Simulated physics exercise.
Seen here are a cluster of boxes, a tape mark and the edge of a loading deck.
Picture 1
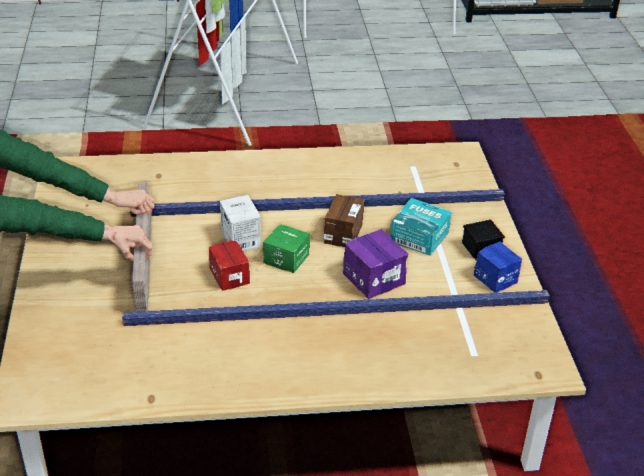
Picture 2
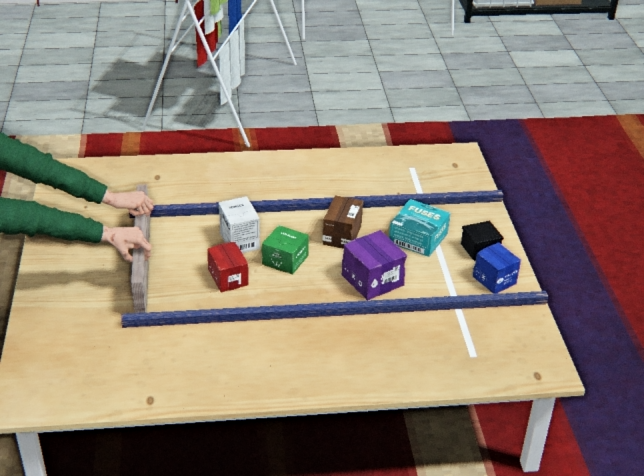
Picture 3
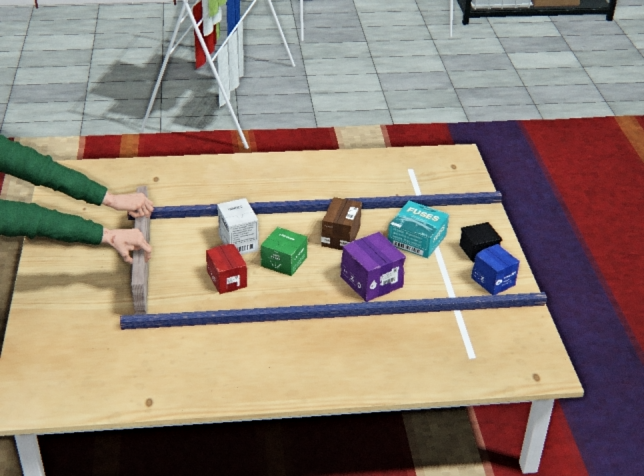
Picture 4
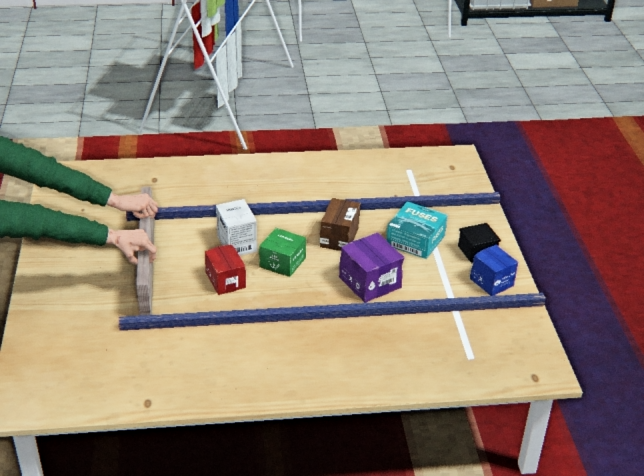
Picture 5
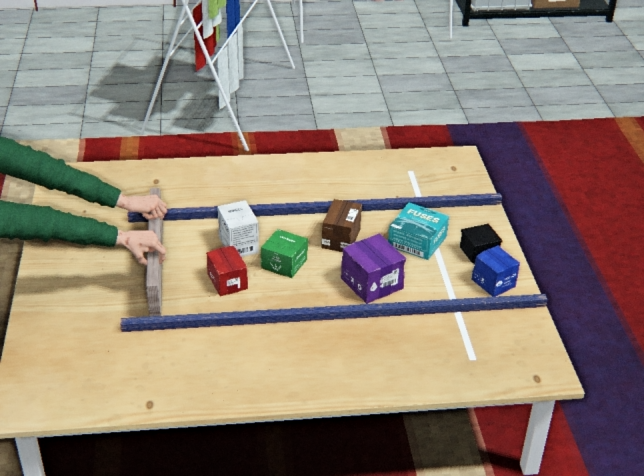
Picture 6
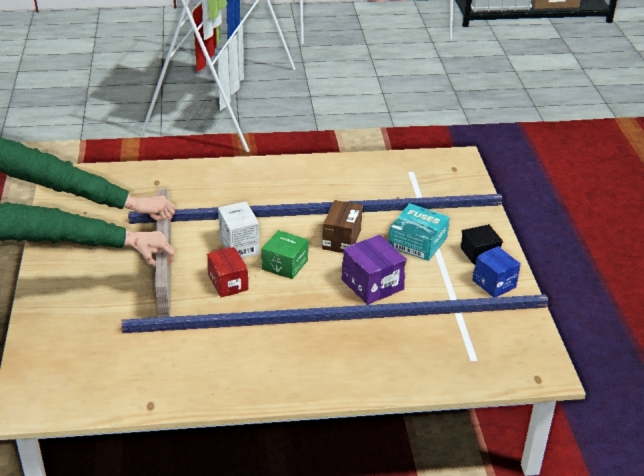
In this clip, two hands in green sleeves hold a plank upright at the left of a wooden table, then slide it slightly right between two blue rails, while the colored boxes near a white tape line stay still.
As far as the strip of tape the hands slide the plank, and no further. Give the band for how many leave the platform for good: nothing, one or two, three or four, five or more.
The ones going over the edge come to a single one or a pair, I'd say.
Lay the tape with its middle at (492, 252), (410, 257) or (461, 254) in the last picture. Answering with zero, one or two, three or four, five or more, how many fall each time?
Taking the places in the order asked: 5 or more, then zero, then either three or four.
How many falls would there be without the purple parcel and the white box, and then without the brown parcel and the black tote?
First 0, then 1.
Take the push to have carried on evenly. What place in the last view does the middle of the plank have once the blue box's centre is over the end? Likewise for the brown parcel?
For the blue box, about (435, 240); for the brown parcel, about (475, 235).
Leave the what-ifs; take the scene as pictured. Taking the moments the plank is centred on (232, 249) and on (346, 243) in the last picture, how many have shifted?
Respectively 2 and 6.
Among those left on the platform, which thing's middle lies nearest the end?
The turquoise box.
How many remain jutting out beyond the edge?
1 overhanging.
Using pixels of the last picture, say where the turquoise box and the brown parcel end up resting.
The turquoise box stops around (517, 234); the brown parcel around (474, 215).
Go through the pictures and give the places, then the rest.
In the first frame, blue box (498, 267); black tote (483, 240); turquoise box (421, 227); plank (143, 247); tape (440, 250).
In the second frame, black tote (481, 241); plank (142, 248).
In the third frame, turquoise box (418, 229); white box (238, 227).
In the fourth frame, blue box (494, 270); purple parcel (371, 267).
In the fifth frame, black tote (480, 244); green box (284, 253).
In the sixth frame, blue box (496, 272); black tote (481, 245); turquoise box (419, 232); plank (164, 252); tape (439, 255).
Early on, none off yet; blue box at rest near (496, 272); black tote at rest near (481, 245); turquoise box at rest near (419, 232).
A while later, none off yet; blue box at rest near (496, 272); black tote at rest near (481, 245); turquoise box travelled a little near (432, 234).
Finally, the number that fall off is one or two; lost, black tote and blue box.
